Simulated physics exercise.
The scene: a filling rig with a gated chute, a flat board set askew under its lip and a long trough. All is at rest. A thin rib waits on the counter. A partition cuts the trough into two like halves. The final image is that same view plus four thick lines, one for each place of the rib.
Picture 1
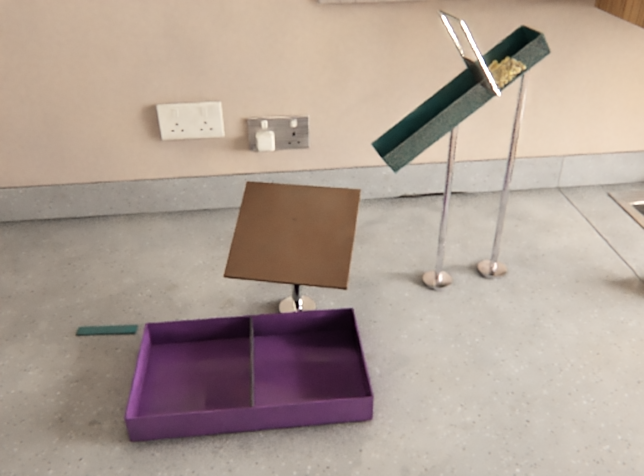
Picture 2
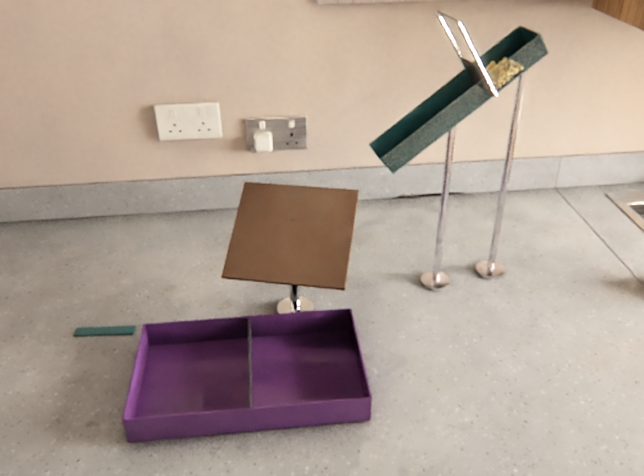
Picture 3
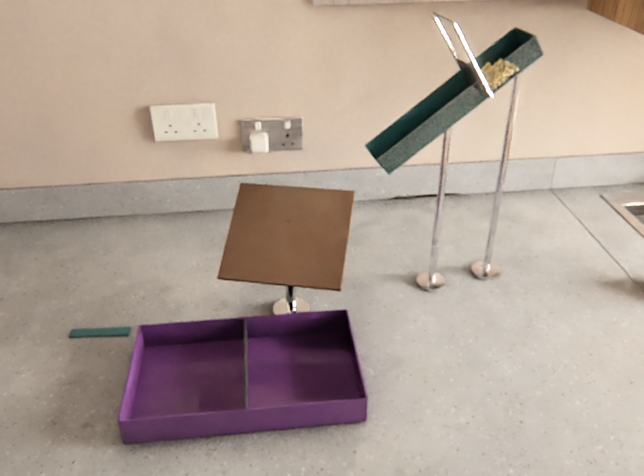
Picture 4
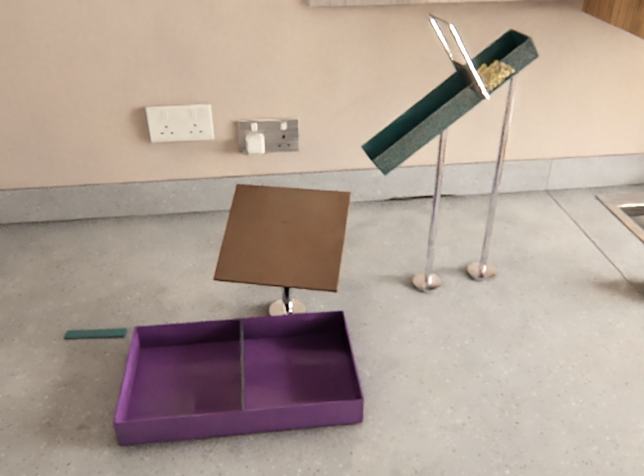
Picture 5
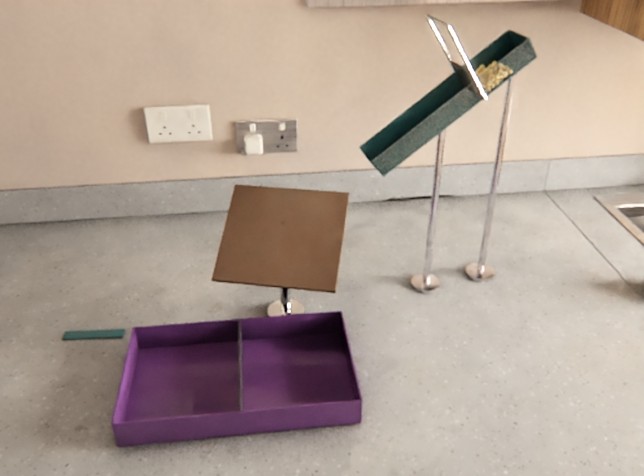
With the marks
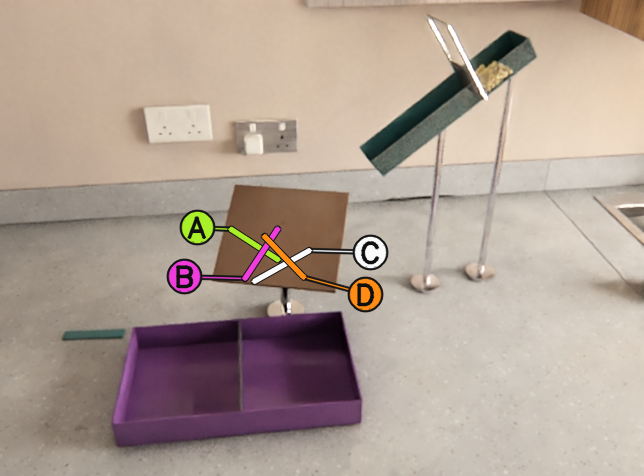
At the start, a sloping green chute on two metal stands holds a pale load behind a closed gate, above a tilted brown board and a divided purple trough on a grey counter. The view drifts slightly, shifting everything a little left, while the objects themselves stay still.
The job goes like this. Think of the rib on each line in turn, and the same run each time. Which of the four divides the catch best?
B works best here.
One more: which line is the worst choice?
The answer is D.
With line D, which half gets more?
Right.
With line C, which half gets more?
More lands on the left.
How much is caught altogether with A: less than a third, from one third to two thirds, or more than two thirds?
More than two thirds.
On the marked copy, line A from (231, 229) to (278, 259); line B from (277, 228) to (244, 278); line C from (309, 250) to (254, 281); line D from (264, 236) to (303, 277).
If A is chosen, of what is caught, roughly a quarter in the left half, the larger part in the right.
If B is chosen, of what is caught, roughly half in the left half, roughly half in the right.
If C is chosen, of what is caught, roughly two thirds in the left half, roughly a quarter in the right.
If D is chosen, of what is caught, just a few in the left half, almost all in the right.
